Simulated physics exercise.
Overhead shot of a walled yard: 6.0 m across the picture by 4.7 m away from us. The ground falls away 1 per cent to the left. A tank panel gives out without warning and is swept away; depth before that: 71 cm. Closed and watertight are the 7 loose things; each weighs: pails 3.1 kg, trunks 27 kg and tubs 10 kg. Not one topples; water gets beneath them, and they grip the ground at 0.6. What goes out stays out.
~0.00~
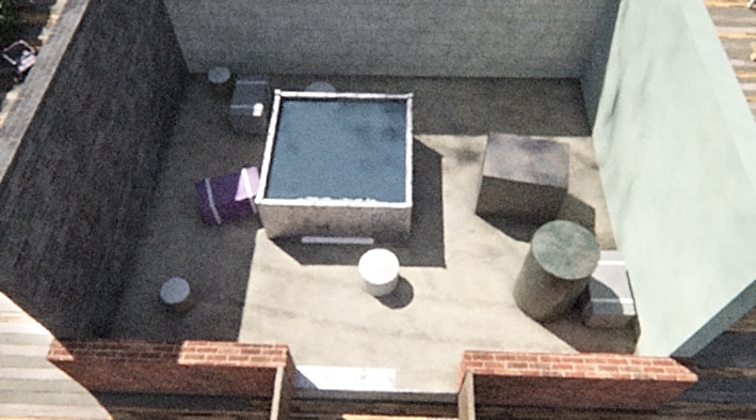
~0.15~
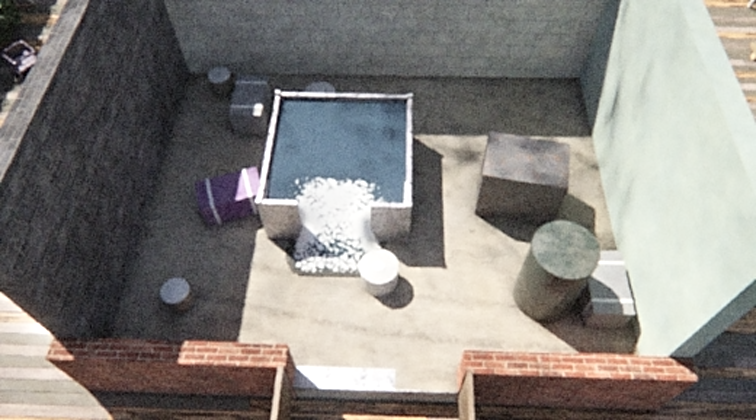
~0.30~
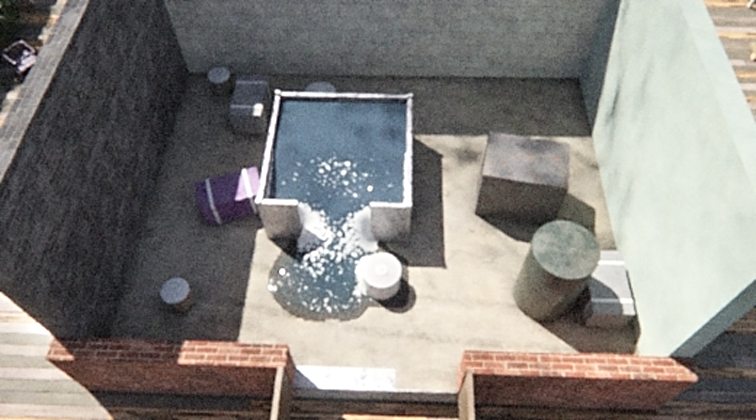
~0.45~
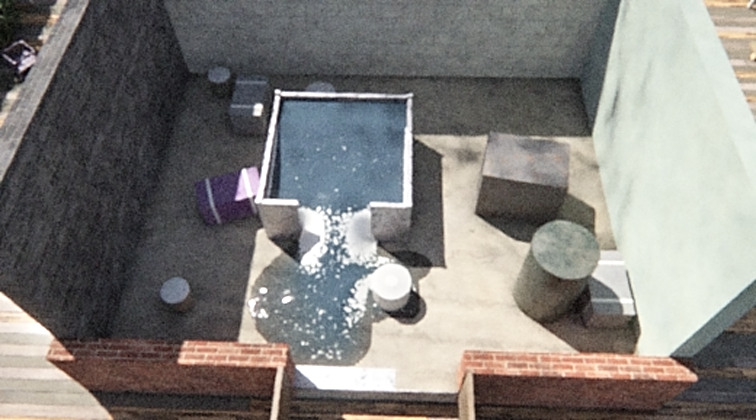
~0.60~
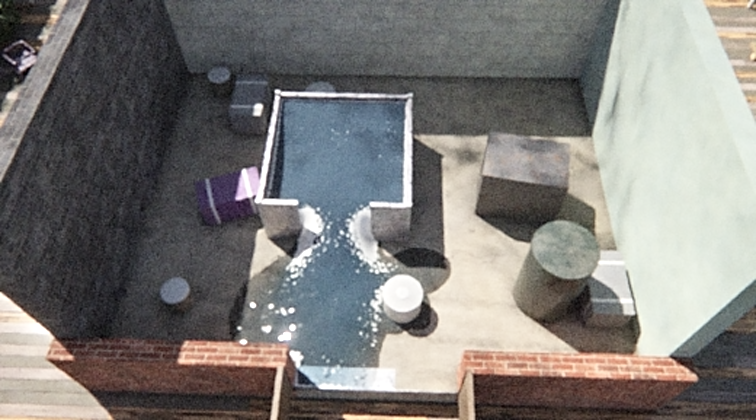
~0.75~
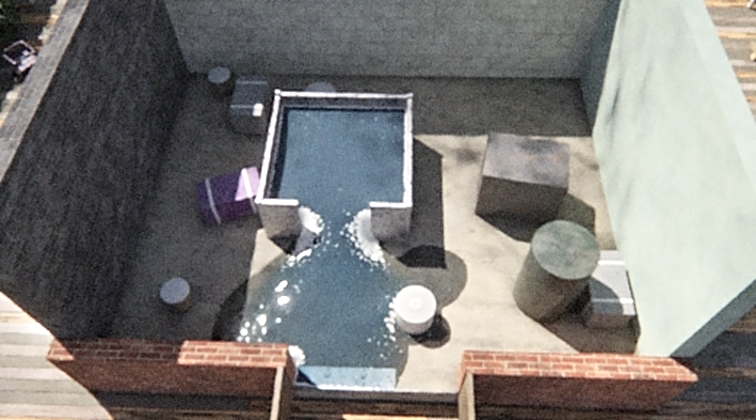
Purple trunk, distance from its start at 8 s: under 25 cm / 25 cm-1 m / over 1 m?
It will be left near its start.
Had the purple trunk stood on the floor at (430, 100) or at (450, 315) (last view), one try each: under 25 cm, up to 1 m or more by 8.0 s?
Taken in turn, it stays almost motionless and then glides a modest way.
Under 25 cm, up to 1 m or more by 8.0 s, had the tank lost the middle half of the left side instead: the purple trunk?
The purple trunk is swept a long way.
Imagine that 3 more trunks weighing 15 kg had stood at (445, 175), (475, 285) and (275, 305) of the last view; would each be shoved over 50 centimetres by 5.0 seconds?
In the order listed: Behind the line; behind the line; across the line.
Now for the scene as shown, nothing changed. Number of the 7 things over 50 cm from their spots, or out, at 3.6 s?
By my reckoning, 2.
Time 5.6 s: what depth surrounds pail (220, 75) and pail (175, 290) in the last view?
About 3 and 4 cm.
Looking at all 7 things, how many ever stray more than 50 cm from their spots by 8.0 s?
Counting them up, I find 3.
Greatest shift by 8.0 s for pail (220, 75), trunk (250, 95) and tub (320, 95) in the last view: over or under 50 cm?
Item by item, they came out above the mark, below the mark and below the mark.
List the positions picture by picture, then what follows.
The purple trunk at (229, 188), on the bottom; 2.9 m2 under water; 0 of 7 have shifted, in the first frame.
The purple trunk at (229, 188), on the bottom; 3.4 m2 under water; 0 of 7 have shifted, in the second frame.
The purple trunk at (229, 188) rests on the ground; 4.1 m2 under water; 1 of 7 have shifted, in the third frame.
The purple trunk at (229, 188), on the bottom; water covers 5.1 m2; 1 of 7 have shifted, in the fourth frame.
The purple trunk at (229, 188), on the bottom; 5.9 m2 under water; 1 of 7 have shifted, in the fifth frame.
The purple trunk at (229, 188) rests on the ground; 6.6 m2 under water; 1 of 7 have shifted, in the sixth frame.
After 1.6 s the purple trunk is near (229, 188), 0.0 m from its start, aground; 0 of 7 are out; 0 afloat.
After 3.6 s the purple trunk is near (229, 188), 0.0 m from its start, aground; 0 of 7 are out; 0 afloat.
After 5.6 s the purple trunk is near (229, 188), 0.0 m from its start, aground; 0 of 7 are out; 0 afloat.
After 8.0 s the purple trunk is near (229, 188), 0.0 m from its start, aground; 0 of 7 are out; 1 afloat.
